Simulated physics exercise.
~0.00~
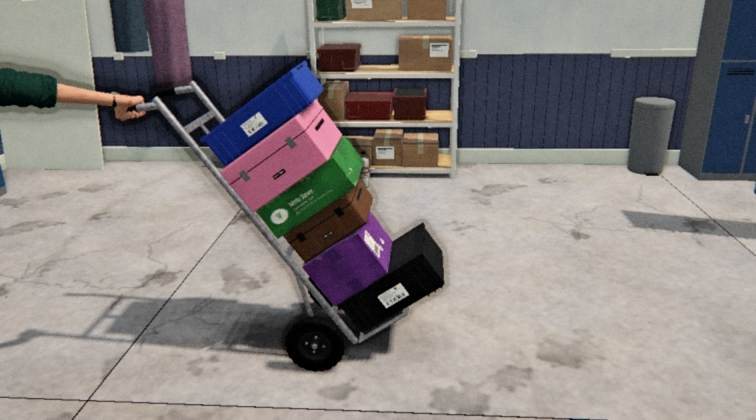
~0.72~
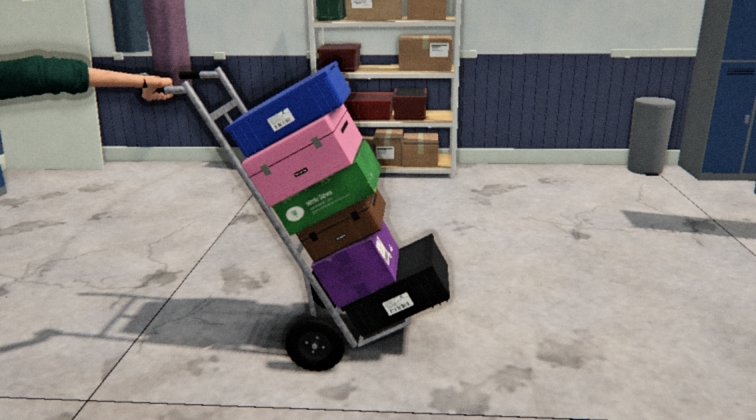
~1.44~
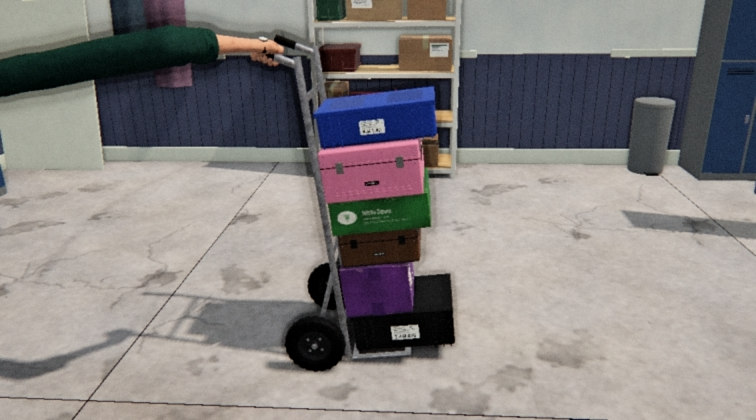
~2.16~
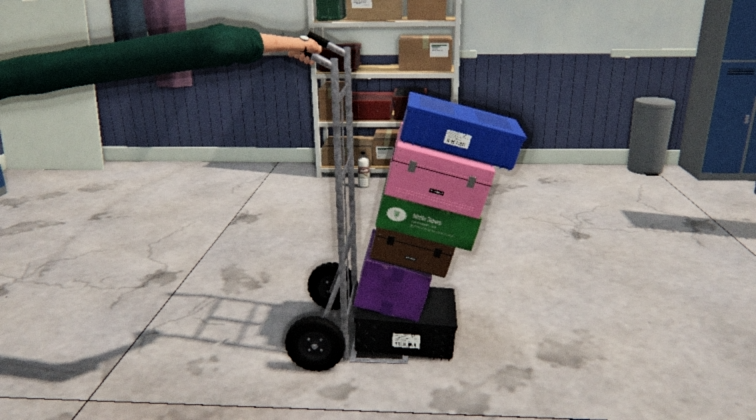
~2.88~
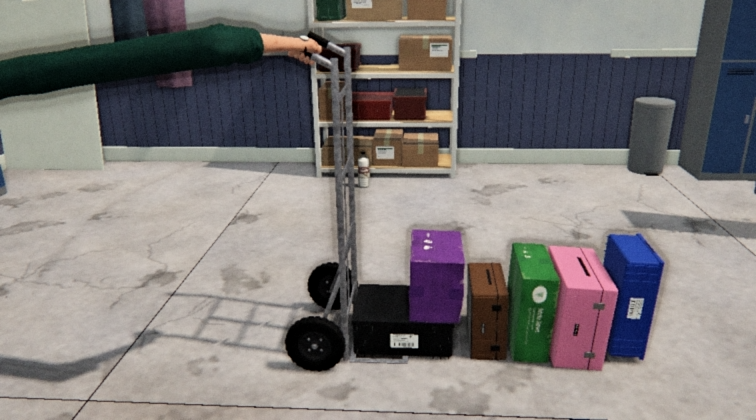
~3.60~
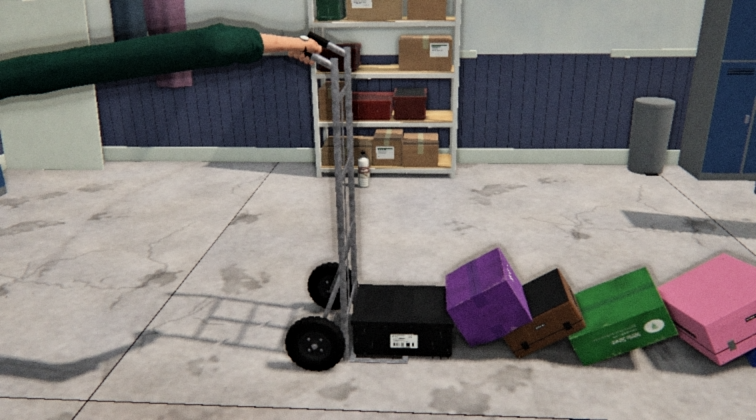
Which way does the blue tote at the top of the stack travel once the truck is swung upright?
The blue tote moves to the right, falling away from the truck and ending up out of view on that side.
A two-wheeled hand truck, held at the top by a green-sleeved arm from the left, leans back in a workshop seen from the side by a still camera. Blue, pink, green, brown, purple and black boxes are stacked from top to bottom, with shelves and a grey bin behind. The arm swings the truck upright, and the stack above the black tote tips right, away from the frame. Five boxes topple in a row onto the concrete floor. They tumble further right, the blue one out of view, while the black tote stays at the foot of the upright truck.
